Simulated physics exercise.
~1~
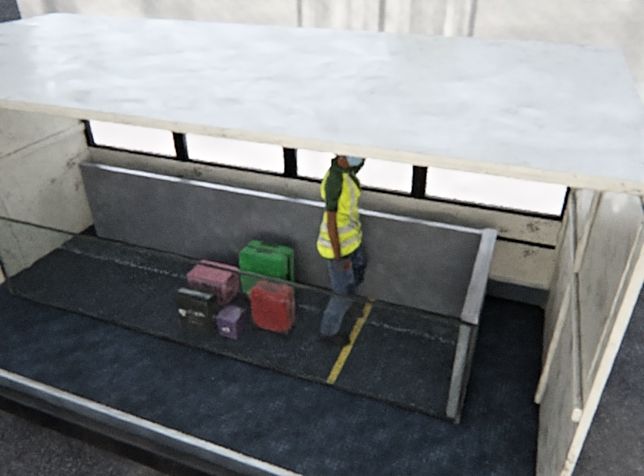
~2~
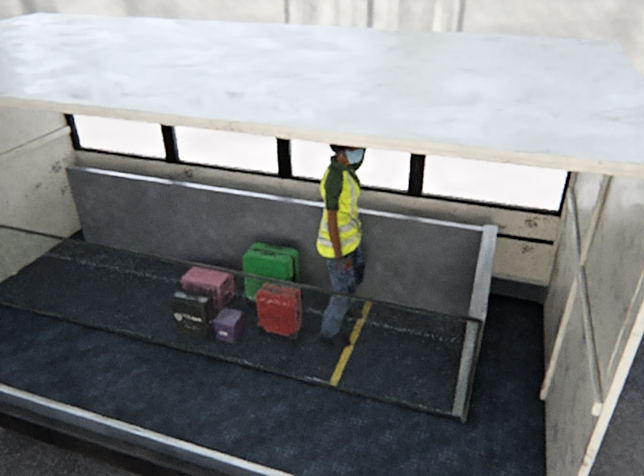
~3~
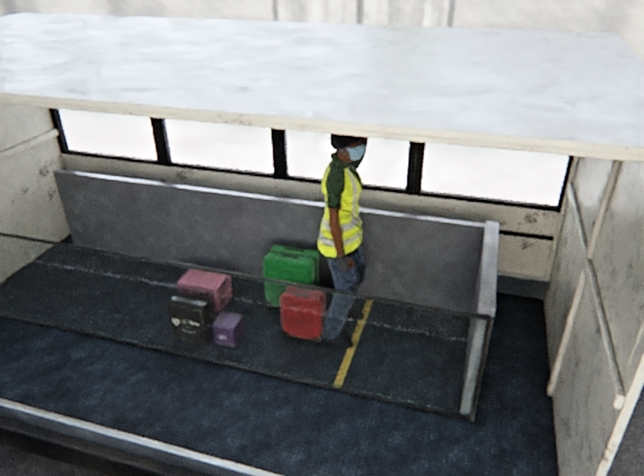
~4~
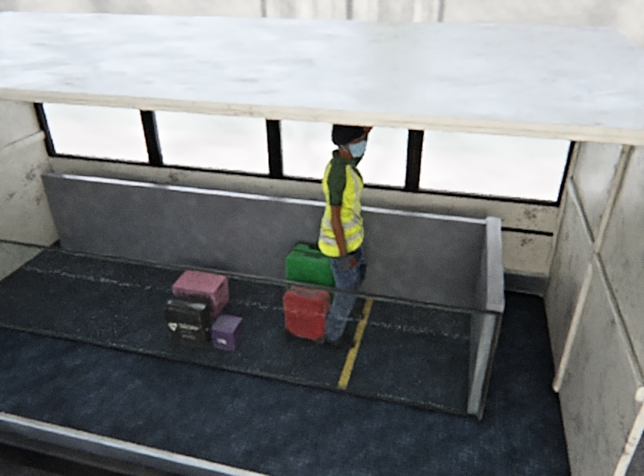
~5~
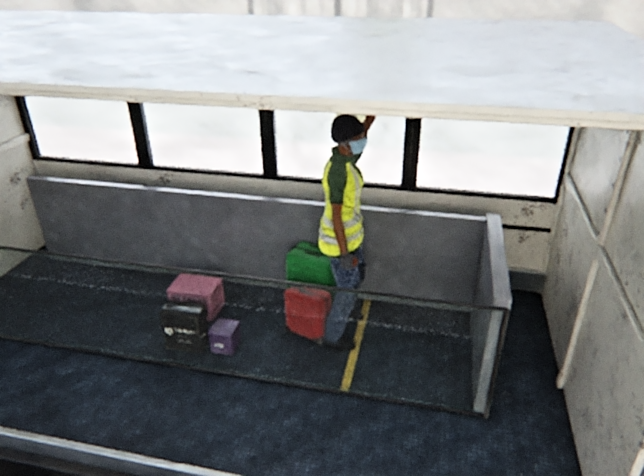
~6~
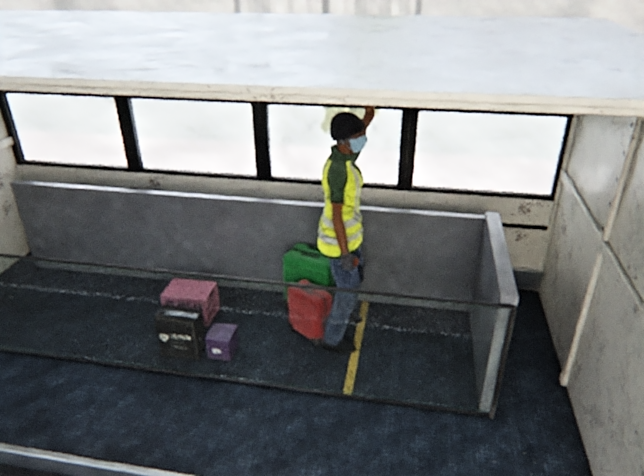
The clip opens on a roofed bay where a masked person in a yellow safety vest stands beside a yellow line, with a green case, a red case, a pink crate, a black carton and a purple tub to the left. The green and red cases begin sliding right, staying upright, while the other three items keep their places. As the view drifts, the two cases close in on the person's legs, and a raised arm comes into sight. The cases slow beside the legs and settle. At the end, all the luggage remains left of the yellow line.
